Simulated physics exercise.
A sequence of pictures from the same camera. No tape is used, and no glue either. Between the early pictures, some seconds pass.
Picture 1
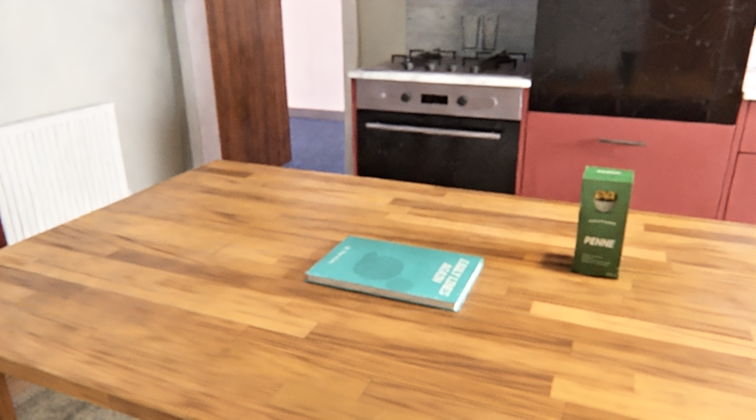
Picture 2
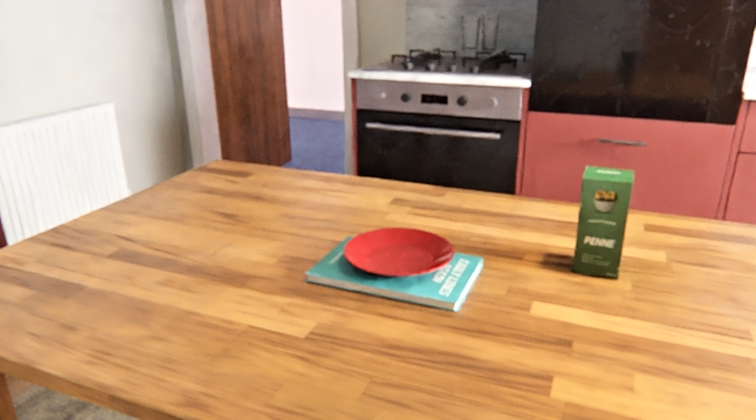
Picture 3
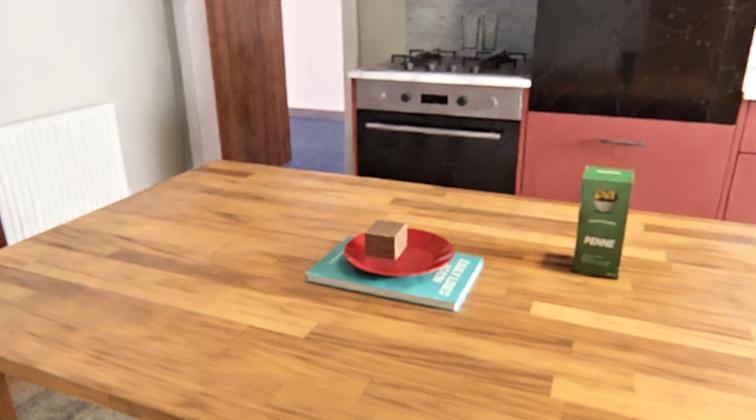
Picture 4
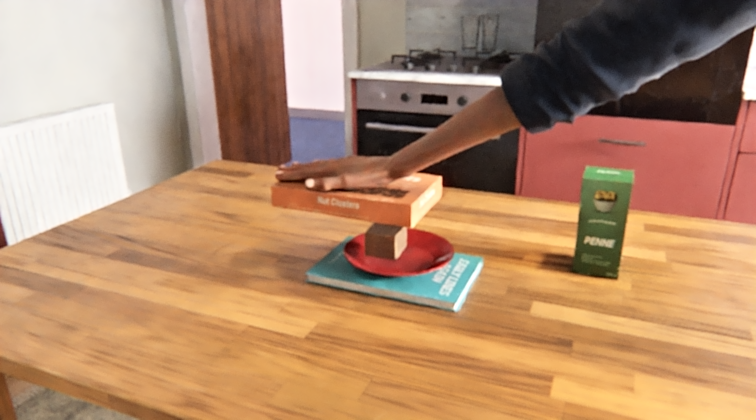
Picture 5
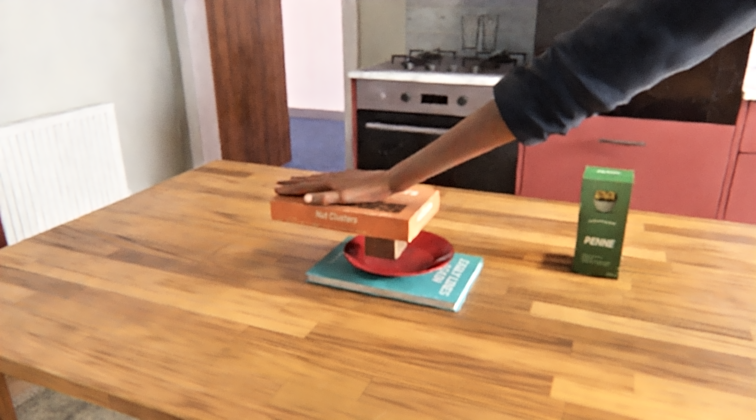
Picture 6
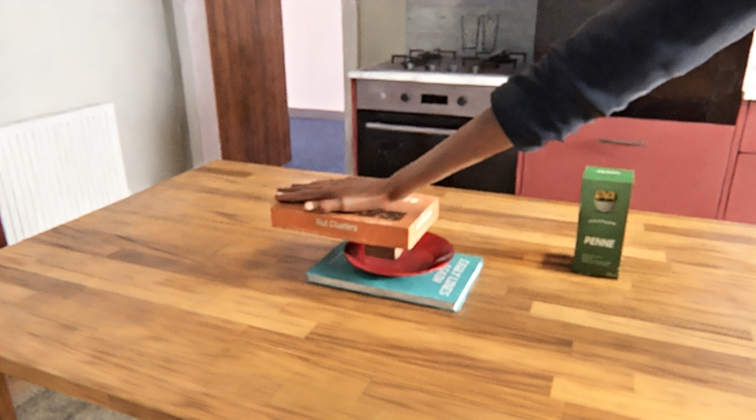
The video shows a turquoise book beside a green penne box on a wooden table; a red plate and then a brown block appear stacked on it, and a hand lowers an orange packet slightly over the block.
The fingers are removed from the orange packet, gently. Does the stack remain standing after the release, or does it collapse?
The stack collapses.
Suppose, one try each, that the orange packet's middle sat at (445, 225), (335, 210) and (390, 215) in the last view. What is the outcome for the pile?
Lab note - case 1: Collapse; case 2: Collapse; case 3: No collapse.
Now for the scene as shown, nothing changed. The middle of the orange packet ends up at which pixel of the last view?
End spot: Near (333, 226).
Then, 0.30 s later than the last frame, orange packet tilted by 34° near (352, 219).
Then, 0.60 s later than the last frame, orange packet tilted by 27° near (337, 225).
Then, 1.90 s later than the last frame, orange packet now fallen.
When it is over, fallen, orange packet; the other 4 as before. End places, in pixels of the last picture, orange packet near (333, 226). The pile gives way.
